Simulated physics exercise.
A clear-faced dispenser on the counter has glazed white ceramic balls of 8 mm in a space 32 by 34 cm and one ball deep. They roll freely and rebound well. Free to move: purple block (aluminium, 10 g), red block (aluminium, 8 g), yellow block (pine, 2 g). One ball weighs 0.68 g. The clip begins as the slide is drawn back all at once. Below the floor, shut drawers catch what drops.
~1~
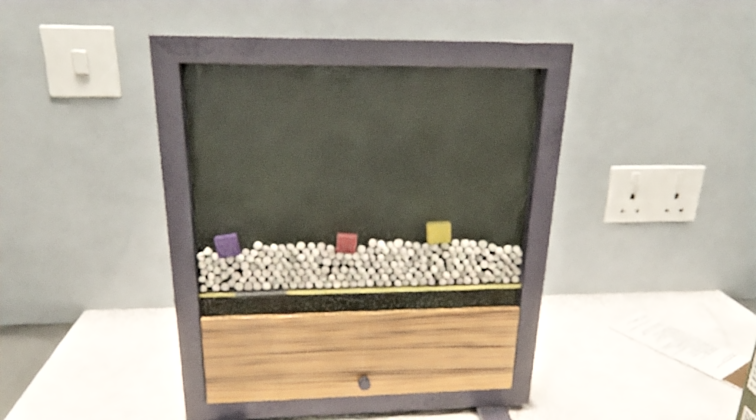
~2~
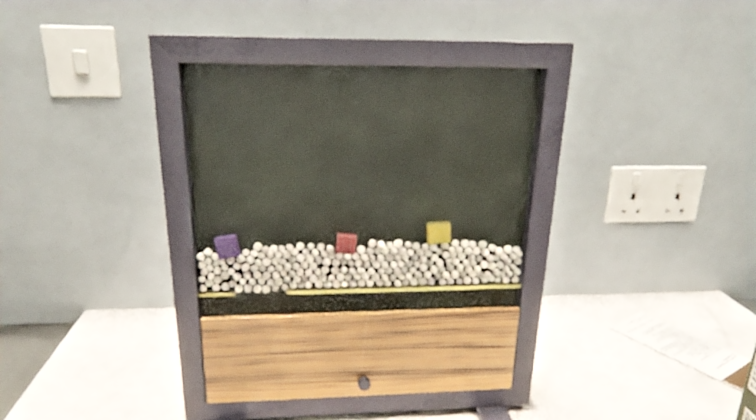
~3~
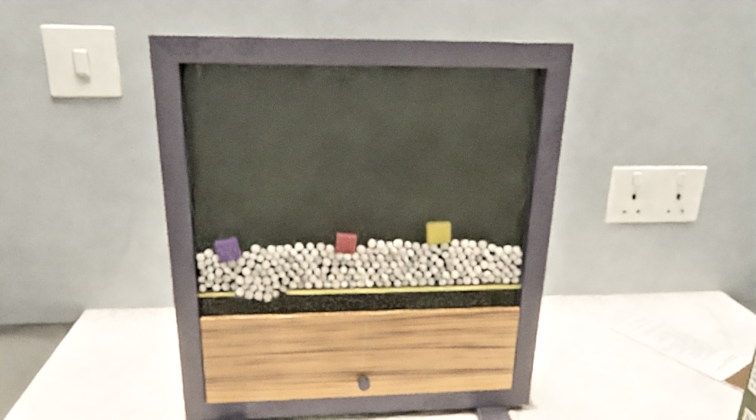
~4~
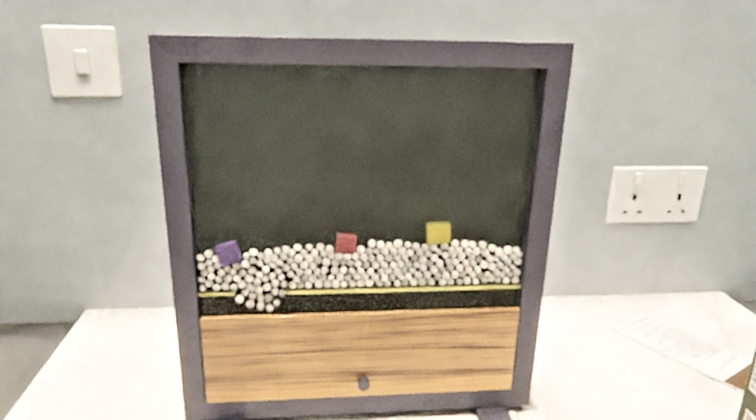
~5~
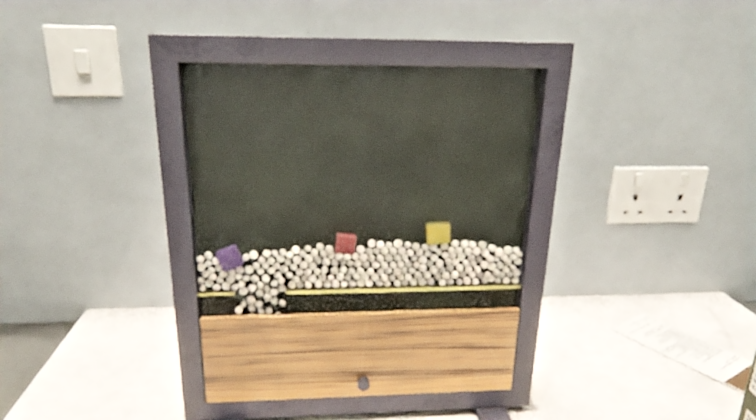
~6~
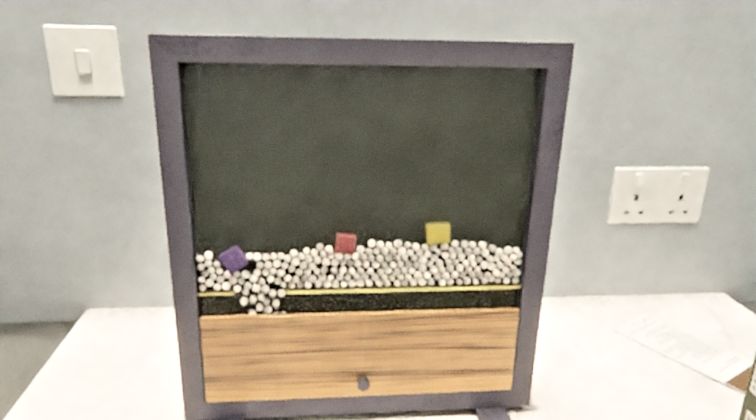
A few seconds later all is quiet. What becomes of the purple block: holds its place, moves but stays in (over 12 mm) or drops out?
Purple block drops out.
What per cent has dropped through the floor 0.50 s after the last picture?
Roughly 35 per cent.
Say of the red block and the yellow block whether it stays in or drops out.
Red block in, yellow block in.
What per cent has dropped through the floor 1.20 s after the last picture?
About 40 per cent.
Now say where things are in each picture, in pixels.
The first frame shows about 240 balls; balls' middle (367, 265); purple block (228, 246) tilted 9°; red block (346, 243) tilted 7°; yellow block (438, 232) tilted 4°; slide (231, 293) to (292, 291).
The second frame shows balls' middle (367, 265); 0 out.
The third frame shows balls' middle (366, 265); 4 out.
The fourth frame shows balls' middle (366, 265); 11 out.
The fifth frame shows balls' middle (366, 265); 16 out.
The sixth frame shows balls' middle (371, 271); 23 out; purple block (234, 259) tilted 31°; red block (345, 243) tilted 7°; yellow block (438, 233) tilted 4°.
Then, 0.15 s after the last picture, 25 % are out; purple block below the floor; red block moved 0.6 cm; yellow block moved 0.0 cm tilted 4°.
Then, 0.50 s after the last picture, 35 % are out; purple block below the floor; red block moved 3.8 cm tilted 81°; yellow block moved 0.0 cm tilted 4°.
Then, 1.20 s after the last picture, 40 % are out; purple block below the floor; red block moved 5.0 cm tilted 86°; yellow block moved 0.0 cm tilted 4°.
At rest 1.6 s after the last picture, 40 % are out; purple block below the floor; red block moved 5.0 cm tilted 86°; yellow block moved 0.0 cm tilted 4°.
